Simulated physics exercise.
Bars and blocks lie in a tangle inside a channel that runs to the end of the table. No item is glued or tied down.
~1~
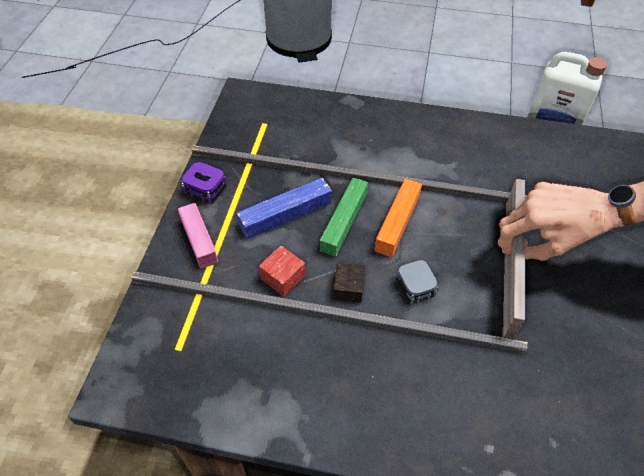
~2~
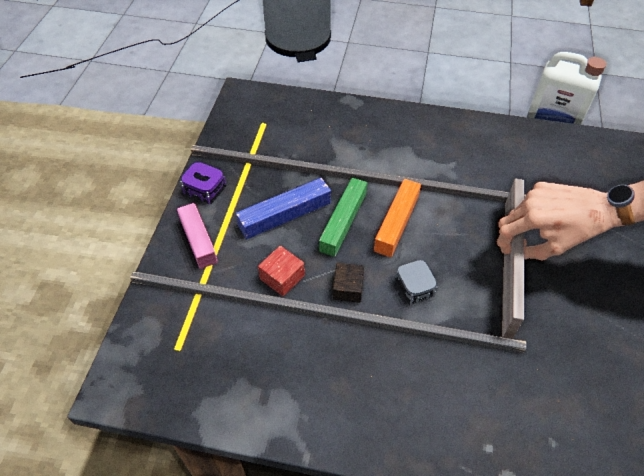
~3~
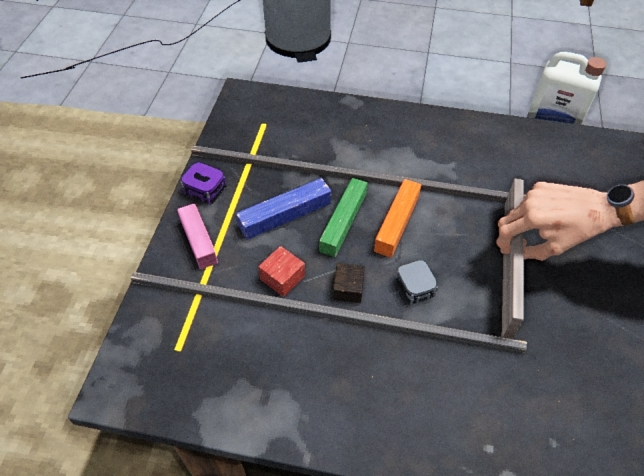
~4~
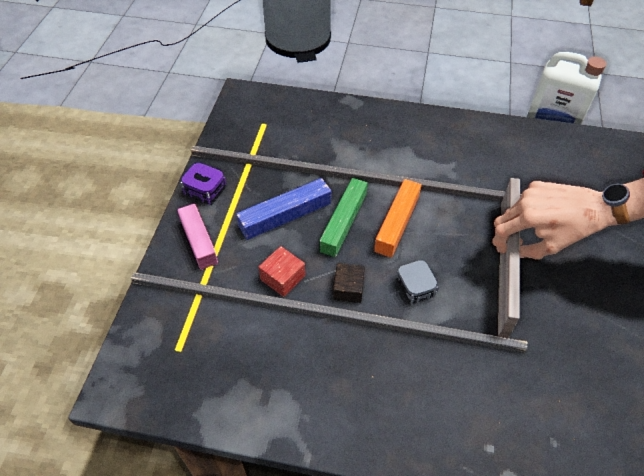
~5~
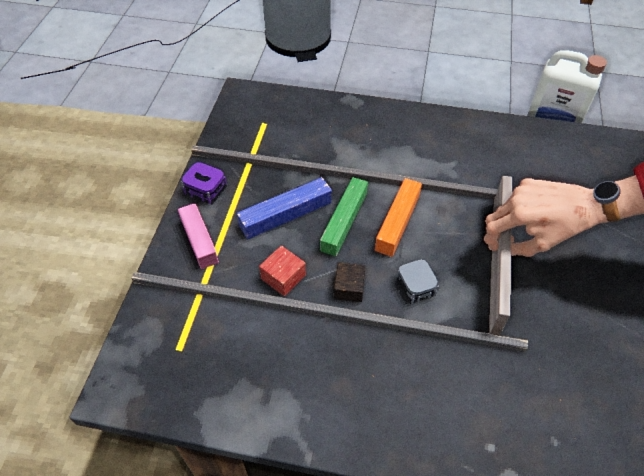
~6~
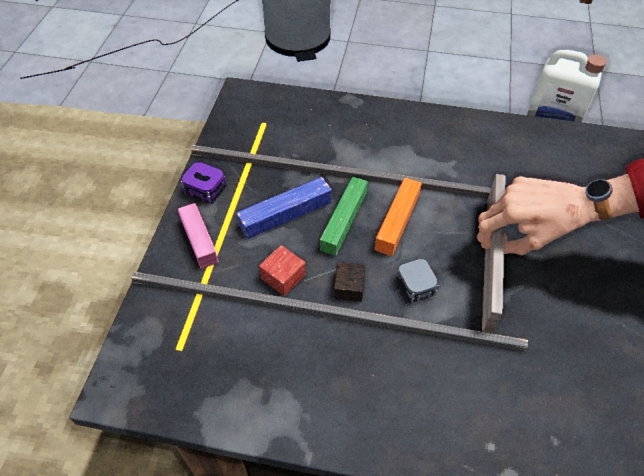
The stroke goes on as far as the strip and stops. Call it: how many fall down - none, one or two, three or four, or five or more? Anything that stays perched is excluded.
Call: One or two fall down.
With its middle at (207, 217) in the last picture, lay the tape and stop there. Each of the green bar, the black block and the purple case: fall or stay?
The green bar stays put, the black block stays put, and the purple case topples off.
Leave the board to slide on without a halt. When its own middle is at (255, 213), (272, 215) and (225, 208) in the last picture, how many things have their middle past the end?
It comes out as 0, then 0, then 2.
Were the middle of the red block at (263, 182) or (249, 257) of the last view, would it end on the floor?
From the two starts it leaves the top; it stays up.
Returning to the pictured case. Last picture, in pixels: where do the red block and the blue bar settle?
Red block: About (161, 258); blue bar: About (184, 193).
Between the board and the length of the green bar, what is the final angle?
It is near 5° out of line.
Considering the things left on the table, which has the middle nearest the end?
It's the blue bar that ends up nearest.
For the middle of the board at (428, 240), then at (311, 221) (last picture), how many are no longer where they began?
Counts: 1 / 6.
Soon after, none off yet; purple case at rest near (204, 183); pink stick at rest near (198, 235); blue bar at rest near (285, 208).
Then, none off yet; purple case at rest near (204, 183); pink stick at rest near (198, 235); blue bar moved a little near (249, 204).
At rest, the number that fall off is one or two; fallen, pink stick and purple case.
